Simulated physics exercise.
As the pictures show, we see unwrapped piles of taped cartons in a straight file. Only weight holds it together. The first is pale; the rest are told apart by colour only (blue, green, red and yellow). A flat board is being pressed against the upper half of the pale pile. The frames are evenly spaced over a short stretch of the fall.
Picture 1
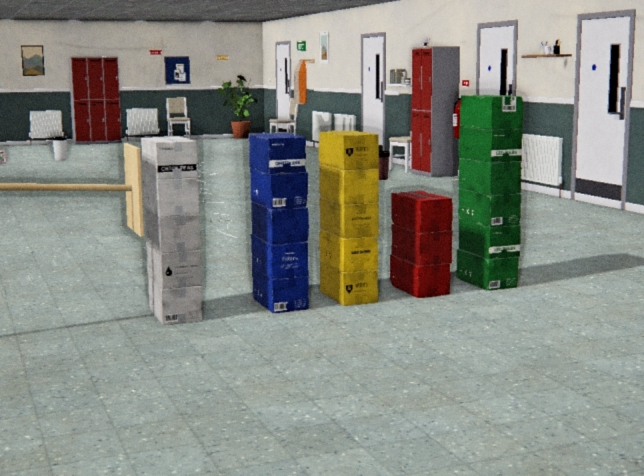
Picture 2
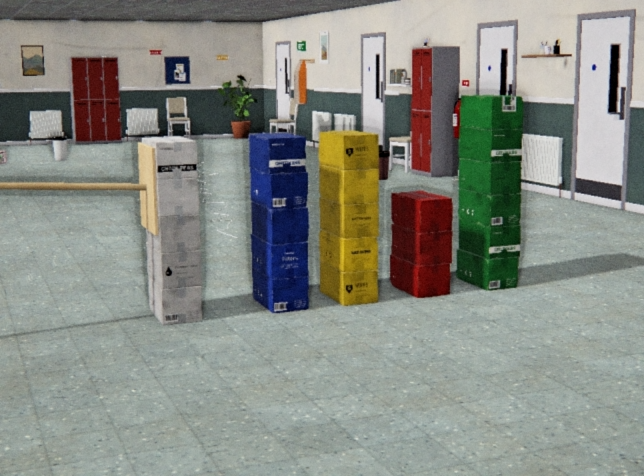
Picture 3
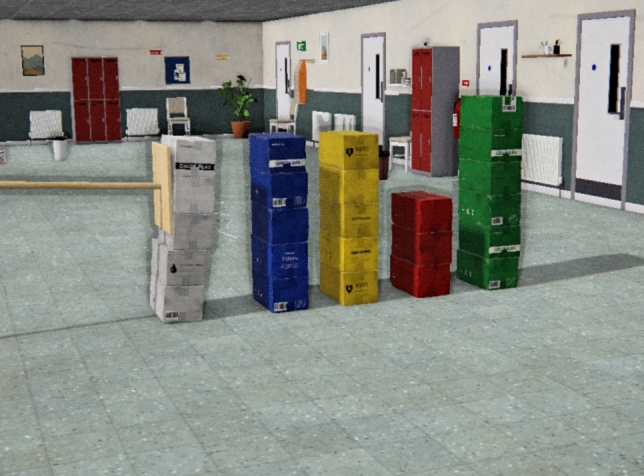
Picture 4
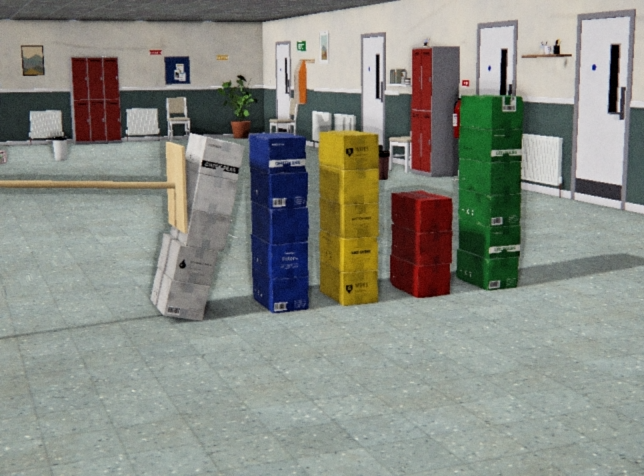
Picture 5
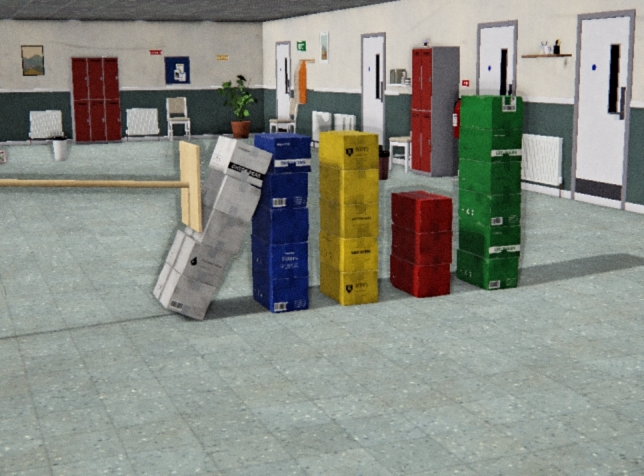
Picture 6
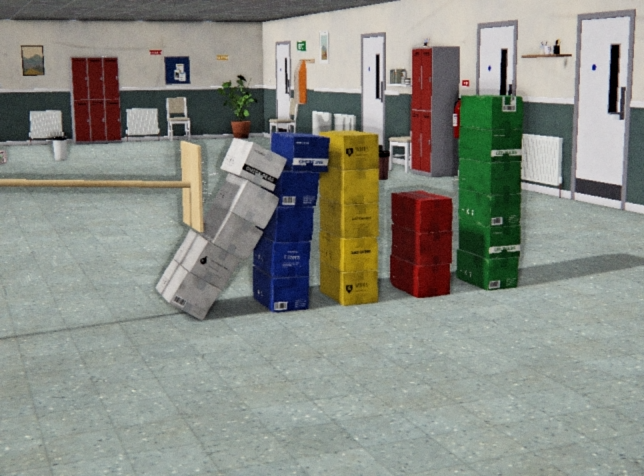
In a hallway, a board pushes the pale carton stack rightward until it leans against the blue stack.
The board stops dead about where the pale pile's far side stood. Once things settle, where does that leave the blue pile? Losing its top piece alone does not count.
That pile gets wrecked.
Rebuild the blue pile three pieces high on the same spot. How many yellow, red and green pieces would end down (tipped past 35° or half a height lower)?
Pile by pile, yellow 5, red 3, green 6.
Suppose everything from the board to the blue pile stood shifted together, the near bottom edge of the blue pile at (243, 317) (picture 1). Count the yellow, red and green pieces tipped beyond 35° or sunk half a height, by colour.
The counts are yellow 4, red 3, green 6.
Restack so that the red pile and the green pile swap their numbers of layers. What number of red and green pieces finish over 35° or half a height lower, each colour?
The counts are red 6, green 3.
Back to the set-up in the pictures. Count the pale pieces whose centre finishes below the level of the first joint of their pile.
2 of them.
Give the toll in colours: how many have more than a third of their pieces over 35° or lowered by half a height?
The count is 4.
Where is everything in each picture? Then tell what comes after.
In the first picture (each place is the centre of the face we see best), board (140, 181) not yet touching; top blue carton (288, 156); top yellow carton (361, 152); the others all in place.
The second picture shows board (155, 180) not yet touching; top blue carton (288, 156).
The third picture shows board (170, 179) pushing, top of the pale pile leaning barely; top blue carton (288, 156); the others all in place.
The fourth picture shows board (184, 178) pushing, top of the pale pile leaning a little; top blue carton (288, 156); the others all in place.
The fifth picture shows board (199, 178) pushing, top of the pale pile leaning clearly; top blue carton (293, 155) moved a little; one has shifted.
The sixth picture shows board (200, 178) stopped, top of the pale pile leaning clearly; top blue carton (312, 154) tilted barely; top green carton (475, 112); 4 have shifted.
Just after the last frame, 5 of the pale pile down; none of the 5 blue cartons down (0 of 19 in all colours); top blue carton tilted clearly; top yellow carton moved half its height.
A moment on, 5 of the pale pile down; 4 of the 5 blue cartons down (4 of 19 in all colours); top blue carton tilted well over, half its height lower; top yellow carton tilted well over, half its height lower.
Further on, 5 of the pale pile down; 5 of the 5 blue cartons down (10 of 19 in all colours); top blue carton tilted well over, some two heights lower; top yellow carton tilted well over, about its own height lower.
Then, 5 of the pale pile down; 5 of the 5 blue cartons down (19 of 19 in all colours); top blue carton tilted well over, some two heights lower; top yellow carton on its side.
When it is over, 5 of the pale pile down; 5 of the 5 blue cartons down (19 of 19 in all colours); top blue carton tilted well over, some two heights lower; top green carton on its side. In pixels of the last frame, middles, top blue carton near (419, 218).
